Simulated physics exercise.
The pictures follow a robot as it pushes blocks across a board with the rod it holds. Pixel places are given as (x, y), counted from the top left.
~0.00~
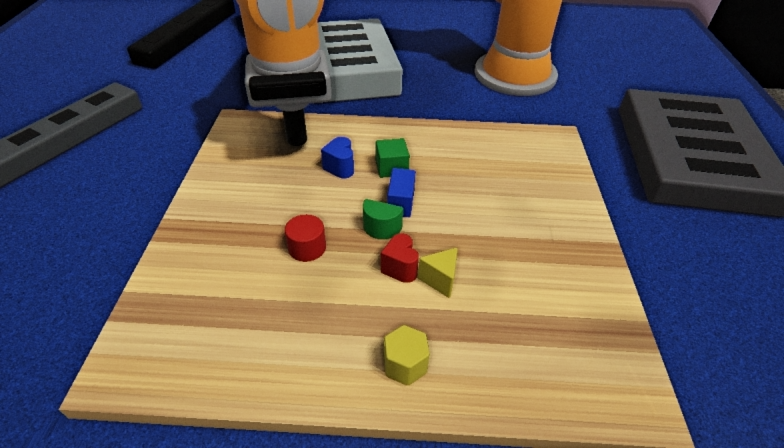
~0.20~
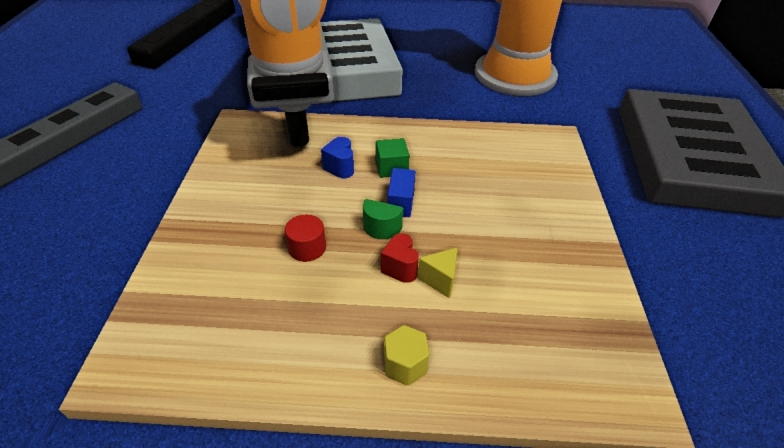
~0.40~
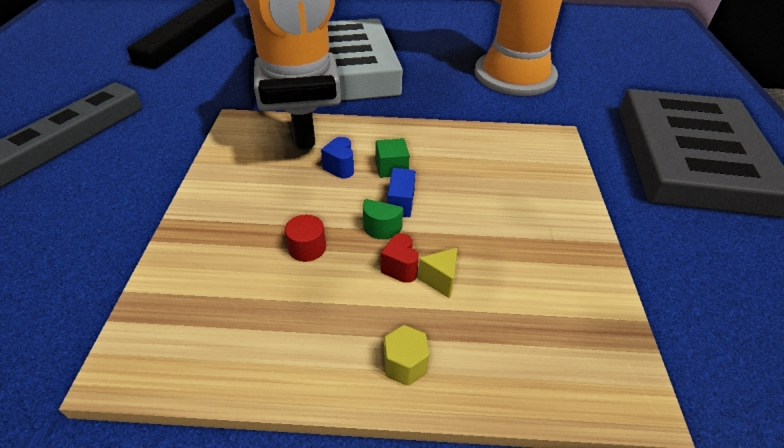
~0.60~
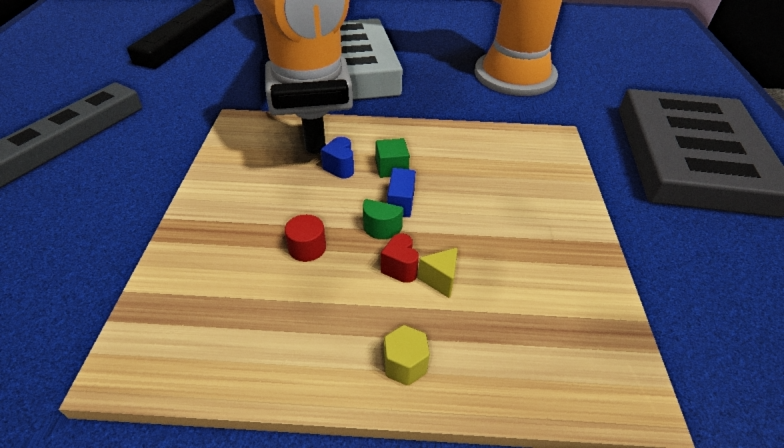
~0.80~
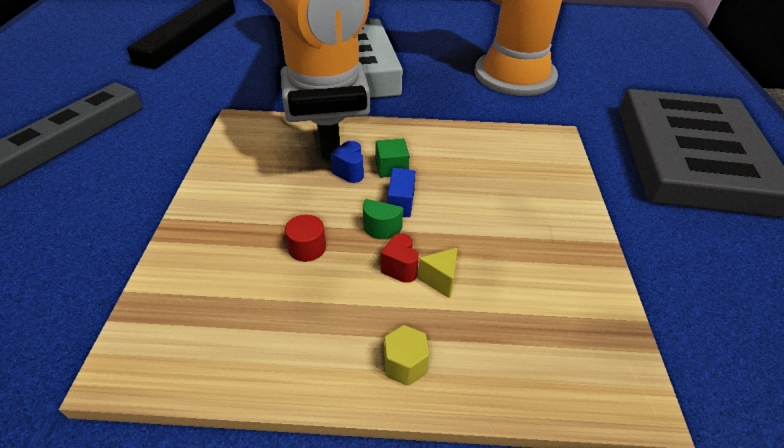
In the video, a robotic arm with a black rod moves gradually right over a wooden board of colored blocks, then nudges the blue heart block slightly to the right, toward the green and blue blocks, while the others stay still.
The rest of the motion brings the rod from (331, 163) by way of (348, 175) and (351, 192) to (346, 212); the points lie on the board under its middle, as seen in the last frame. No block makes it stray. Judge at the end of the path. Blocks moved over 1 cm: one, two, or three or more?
Moved: Just one.
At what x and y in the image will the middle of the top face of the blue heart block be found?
By then it is at (378, 166).
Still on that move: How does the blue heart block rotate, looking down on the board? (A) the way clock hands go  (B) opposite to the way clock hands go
I choose B.
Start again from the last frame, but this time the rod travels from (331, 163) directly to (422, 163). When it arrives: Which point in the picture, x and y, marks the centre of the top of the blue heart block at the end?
Most likely (369, 160).
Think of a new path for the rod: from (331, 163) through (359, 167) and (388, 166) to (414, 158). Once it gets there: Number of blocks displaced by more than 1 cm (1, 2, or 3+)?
Two of them.
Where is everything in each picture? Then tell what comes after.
In the first picture, lower end of the rod (297, 141), tops of blocks, blue heart block (339, 147), green D-shaped block (381, 209), blue rectangle (402, 182).
In the second picture, rod (299, 142), blocks as before.
In the third picture, rod (306, 145), blocks as before.
In the fourth picture, rod (316, 149), blocks as before.
In the fifth picture, rod (330, 155), blue heart block (349, 151), green D-shaped block (381, 209), blue rectangle (402, 182).
On the path given first. One third of the way, rod (348, 168); blue heart block (370, 162), turned 15° anticlockwise.
Two thirds of the way, rod (351, 185); blue heart block (378, 166), turned 40° anticlockwise; blue rectangle (404, 182).
At the end, rod (346, 204); blue heart block (378, 166), turned 40° anticlockwise; green D-shaped block not moved; blue rectangle (404, 182).
